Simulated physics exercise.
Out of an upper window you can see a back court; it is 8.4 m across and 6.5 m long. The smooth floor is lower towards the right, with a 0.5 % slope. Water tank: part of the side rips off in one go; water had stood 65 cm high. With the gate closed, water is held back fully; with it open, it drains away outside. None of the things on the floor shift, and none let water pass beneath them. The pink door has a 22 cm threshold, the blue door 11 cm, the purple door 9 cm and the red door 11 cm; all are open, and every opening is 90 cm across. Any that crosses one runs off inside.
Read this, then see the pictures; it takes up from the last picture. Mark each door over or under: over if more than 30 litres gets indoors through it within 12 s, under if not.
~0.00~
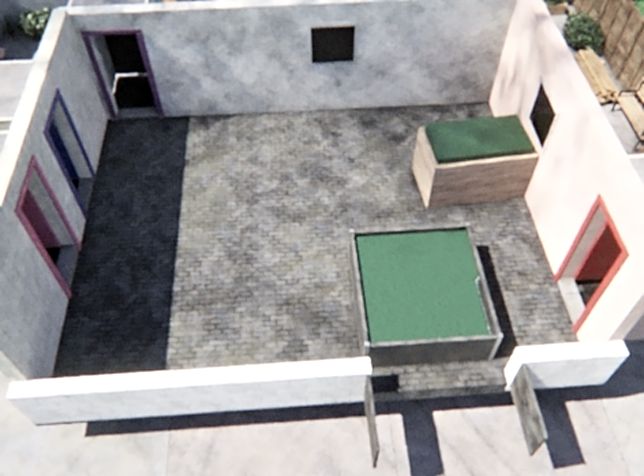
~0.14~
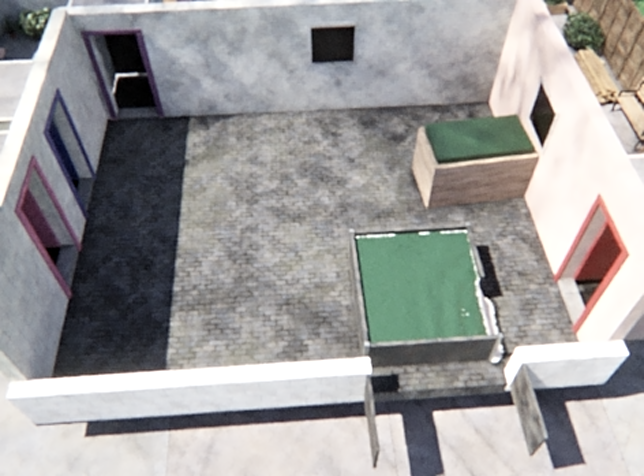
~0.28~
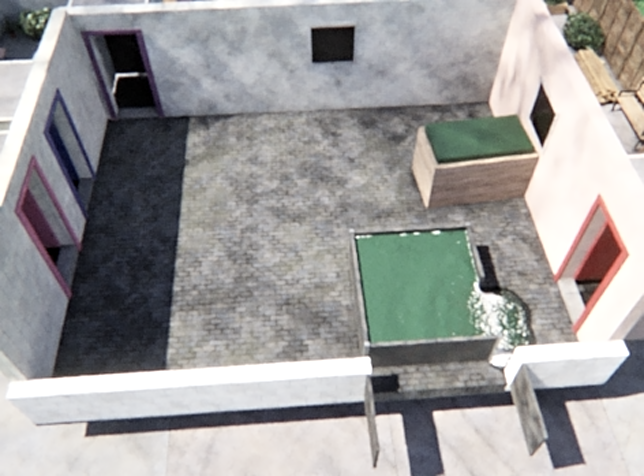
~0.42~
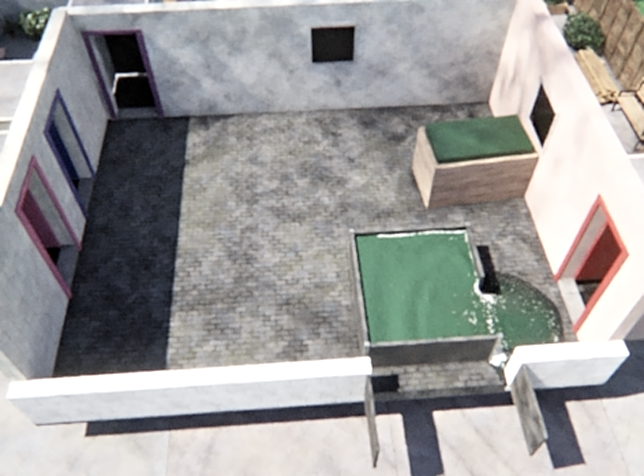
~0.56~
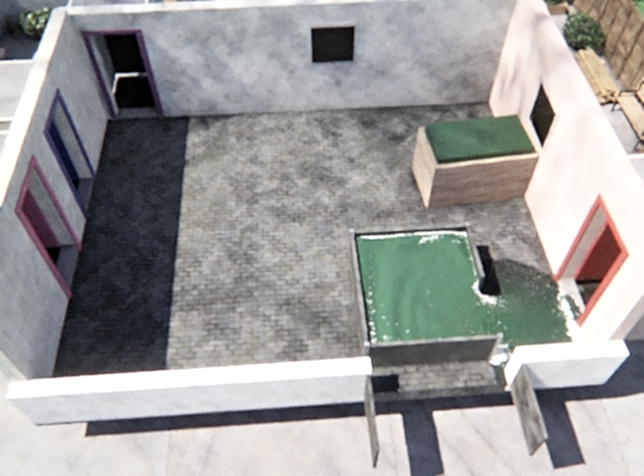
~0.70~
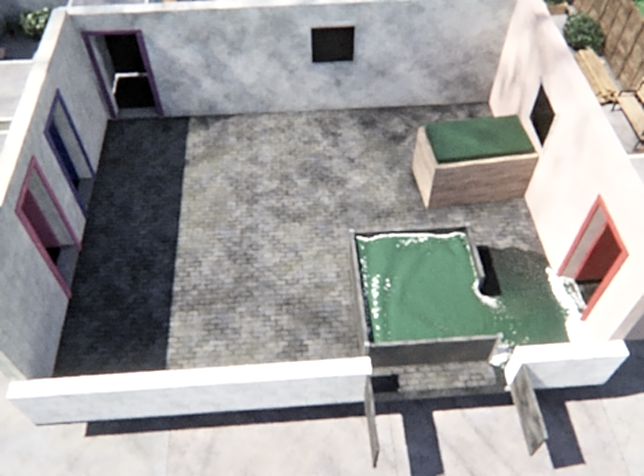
Pink door: Under, blue door: Under, purple door: Under, red door: Over.
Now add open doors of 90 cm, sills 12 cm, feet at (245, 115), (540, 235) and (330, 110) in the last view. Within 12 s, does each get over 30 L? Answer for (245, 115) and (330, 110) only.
Result in order - not enough, then not enough.
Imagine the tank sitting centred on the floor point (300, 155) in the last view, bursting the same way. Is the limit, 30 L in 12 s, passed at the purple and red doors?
Lab note: Purple door limit not exceeded; red door limit not exceeded.
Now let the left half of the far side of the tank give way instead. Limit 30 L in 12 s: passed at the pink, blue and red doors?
So pink ends up short of it, blue short of it, red short of it.
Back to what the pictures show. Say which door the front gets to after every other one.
The purple door.
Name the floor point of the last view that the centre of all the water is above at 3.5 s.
Balance point at about (462, 290).
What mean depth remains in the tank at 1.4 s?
Average depth: About 45 cm.
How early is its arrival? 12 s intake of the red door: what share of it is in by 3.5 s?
Share: ~ 70 %.
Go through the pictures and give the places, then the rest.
The first frame shows still water, 65 cm deep, in the water tank at (420, 283).
In the second frame, water pours out at (483, 320) and has run 0.6 m, to a hidden place; typically 9 cm deep outside, 65 cm at the water tank's back.
In the third frame, the front is at (516, 300), 0.9 m from the gap at (482, 322); 1.0 m2 of floor is under water; 65 cm left at the back of the water tank.
In the fourth frame, the front is at (550, 307), 1.3 m from the gap at (482, 322); 1.9 m2 of floor is under water; 65 cm left at the back of the water tank.
In the fifth frame, the front is at a hidden place, 1.7 m from the gap at (482, 322); 2.8 m2 of floor is under water; 62 cm left at the back of the water tank.
In the sixth frame, water pours out at (482, 322) and has run 2.0 m, to (547, 260); typically 10 cm deep outside, 55 cm at the water tank's back.
After 1.4 s water covers 5 % of the floor and is deepest (56 cm) near (575, 354); pink door not reached, blue door not reached, purple door not reached, red door 39 cm at the sill, 110 L in.
After 2.2 s water covers 10 % of the floor and is deepest (45 cm) near (575, 354); pink door not reached, blue door not reached, purple door not reached, red door 37 cm at the sill, 270 L in.
After 3.5 s water covers 20 % of the floor and is deepest (30 cm) near (522, 210); pink door not reached, blue door not reached, purple door not reached, red door 27 cm at the sill, 431 L in.
After 7.0 s water covers 50 % of the floor and is deepest (19 cm) near (520, 203); pink door not reached, blue door not reached, purple door not reached, red door 16 cm at the sill, 583 L in.
After 12.0 s water covers 80 % of the floor and is deepest (11 cm) near (510, 203); pink door 3 cm at the sill, 0 L in, blue door 4 cm at the sill, 0 L in, purple door 6 cm at the sill, 0 L in, red door 9 cm at the sill, 602 L in.
